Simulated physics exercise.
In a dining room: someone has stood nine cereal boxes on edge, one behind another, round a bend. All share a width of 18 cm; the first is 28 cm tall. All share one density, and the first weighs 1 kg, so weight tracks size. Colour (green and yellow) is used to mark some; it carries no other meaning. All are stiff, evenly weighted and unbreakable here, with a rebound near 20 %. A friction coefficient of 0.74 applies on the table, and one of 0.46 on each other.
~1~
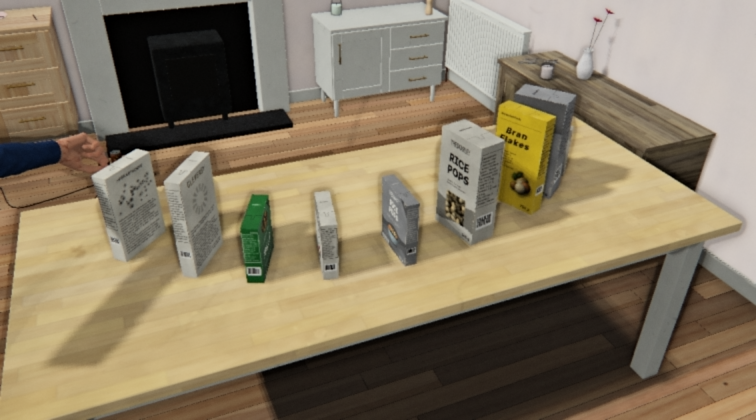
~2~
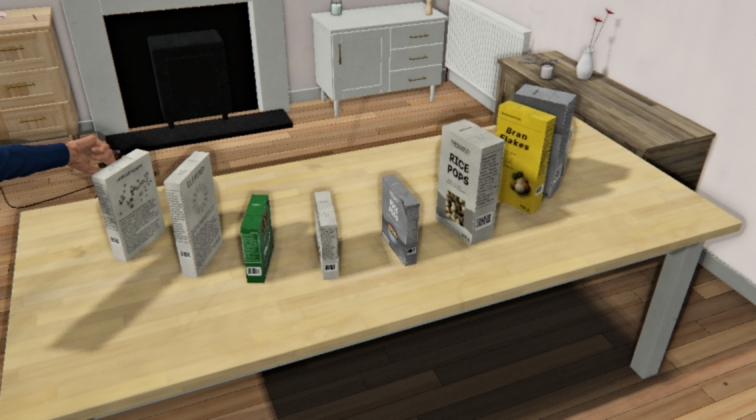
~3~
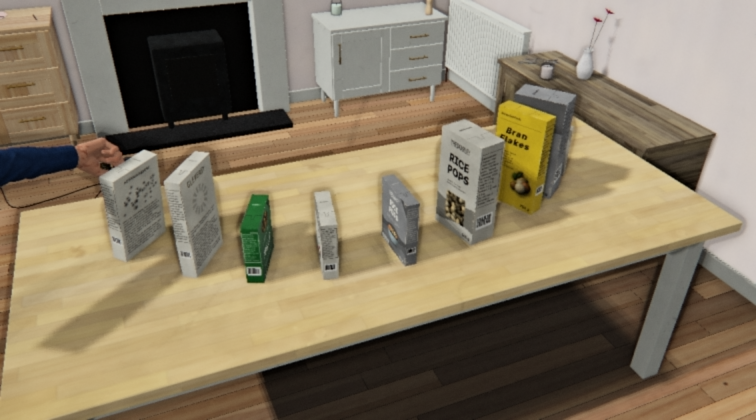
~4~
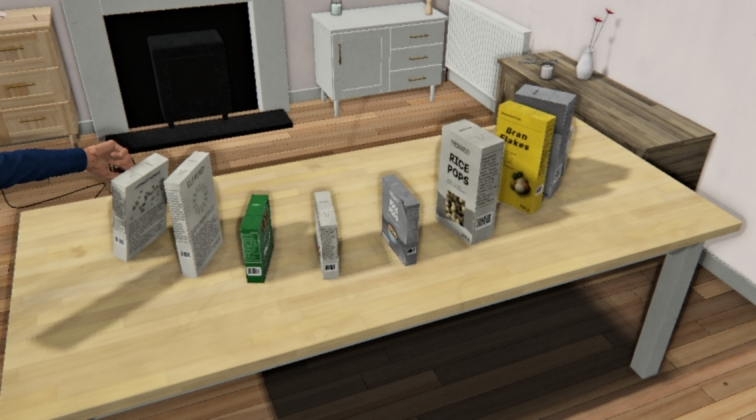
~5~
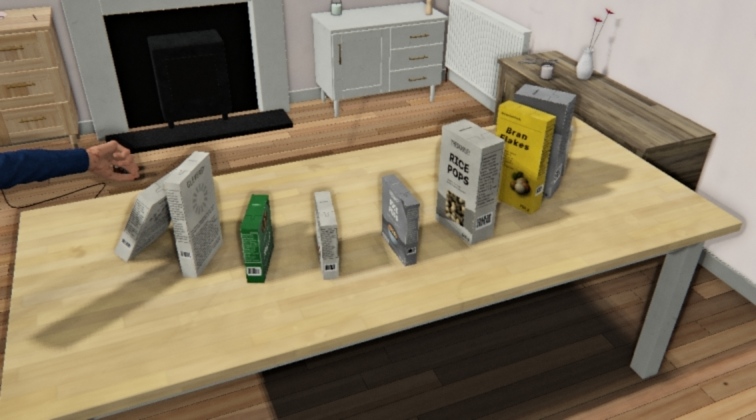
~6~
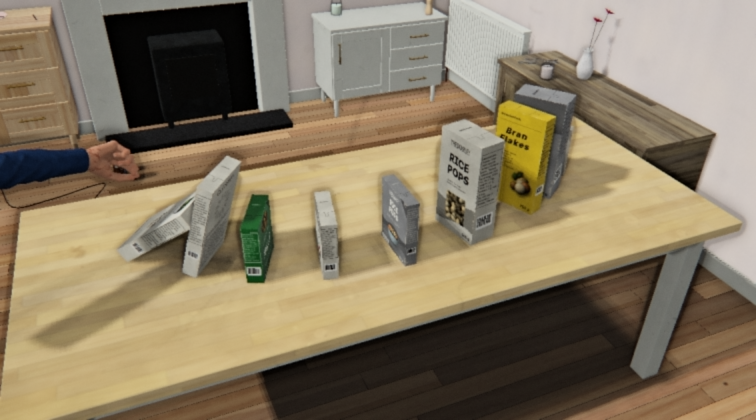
A hand in a blue sleeve reaches in from the left toward a curved row of cereal boxes on a pale wooden table, seen from above in a dining room. Grey and white boxes stand with a green one left of centre and a yellow one at the right, before a dark fireplace. The hand pushes the leftmost box, which tilts rightward against its neighbour, and that box leans toward the green one while the camera stays still.
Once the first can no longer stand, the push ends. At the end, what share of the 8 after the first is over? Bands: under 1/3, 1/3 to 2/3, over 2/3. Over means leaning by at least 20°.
1/3 to 2/3.
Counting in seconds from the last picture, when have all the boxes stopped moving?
At roughly 1.0 s.
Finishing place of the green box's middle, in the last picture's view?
It settles close to (295, 258) in the last view.
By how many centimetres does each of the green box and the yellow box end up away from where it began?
Green 10, yellow 0.
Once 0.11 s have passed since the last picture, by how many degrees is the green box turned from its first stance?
Tilt: Approx. 10°.
Then, 0.11 s on from the sixth picture, 1 of the 8 other boxes over; green box tipped 10°.
Then, 0.25 s on from the sixth picture, 2 of the 8 other boxes over; green box tipped 61°.
Then, 0.47 s on from the sixth picture, 3 of the 8 other boxes over; green box lying flat.
Finally, 4 of the 8 other boxes over; green box lying flat; yellow box unmoved. That is 50 per cent. Four left standing. Seen by the last camera, middles, green box near (295, 258), yellow box near (520, 159).
